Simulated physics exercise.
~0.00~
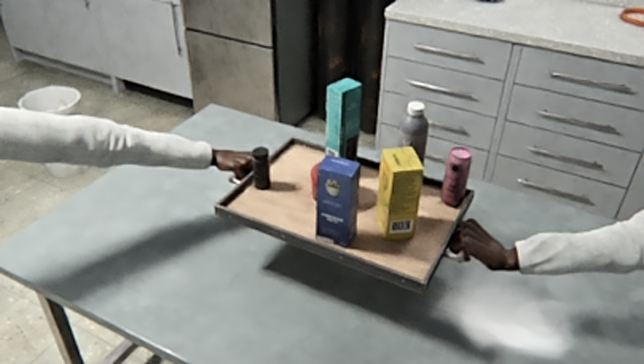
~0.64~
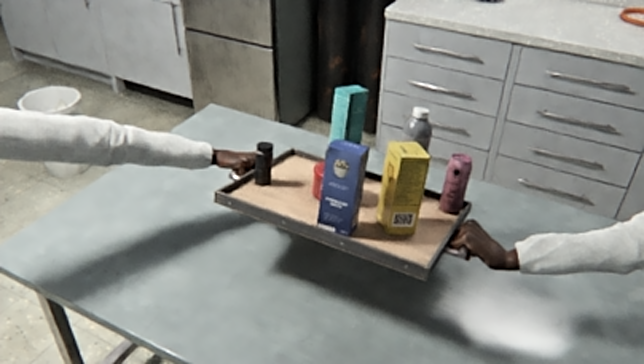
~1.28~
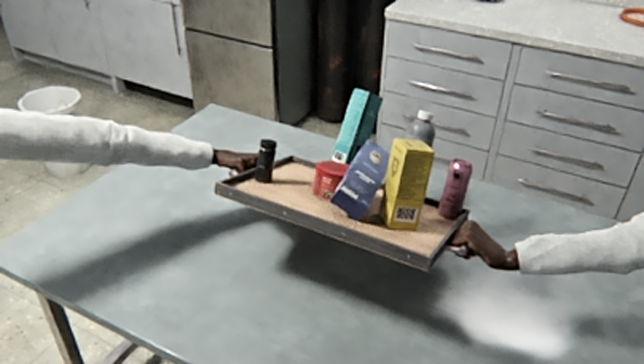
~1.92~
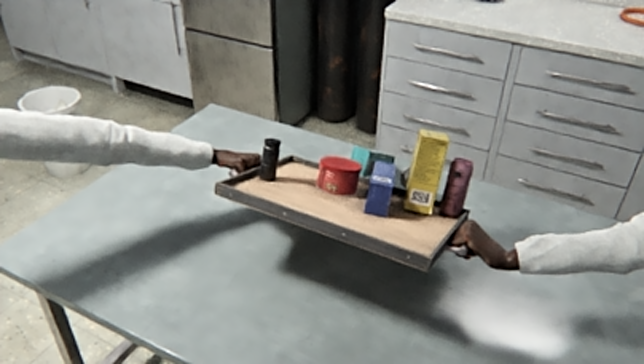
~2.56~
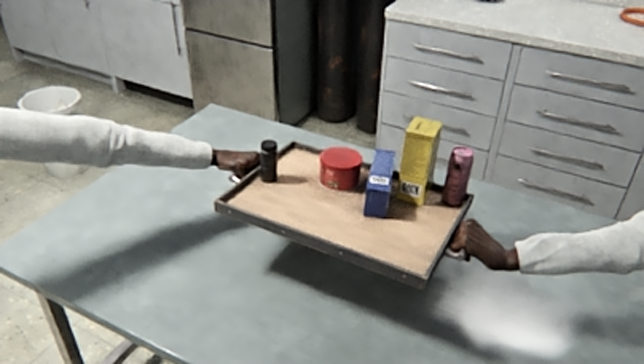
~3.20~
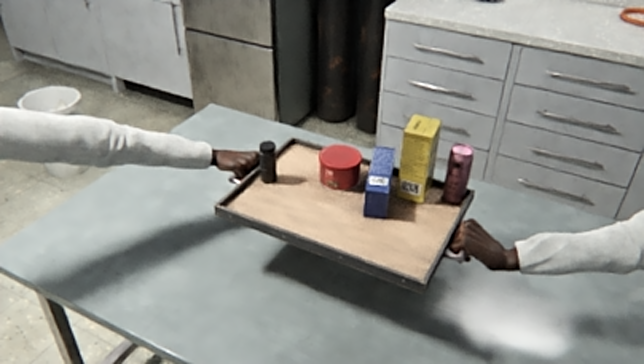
In a room with grey drawers, two hands held a tray of cartons and containers above a table and tilted its far side down, then levelled it; the turquoise carton and grey bottle went off, while the blue carton ended up lying on the tray.
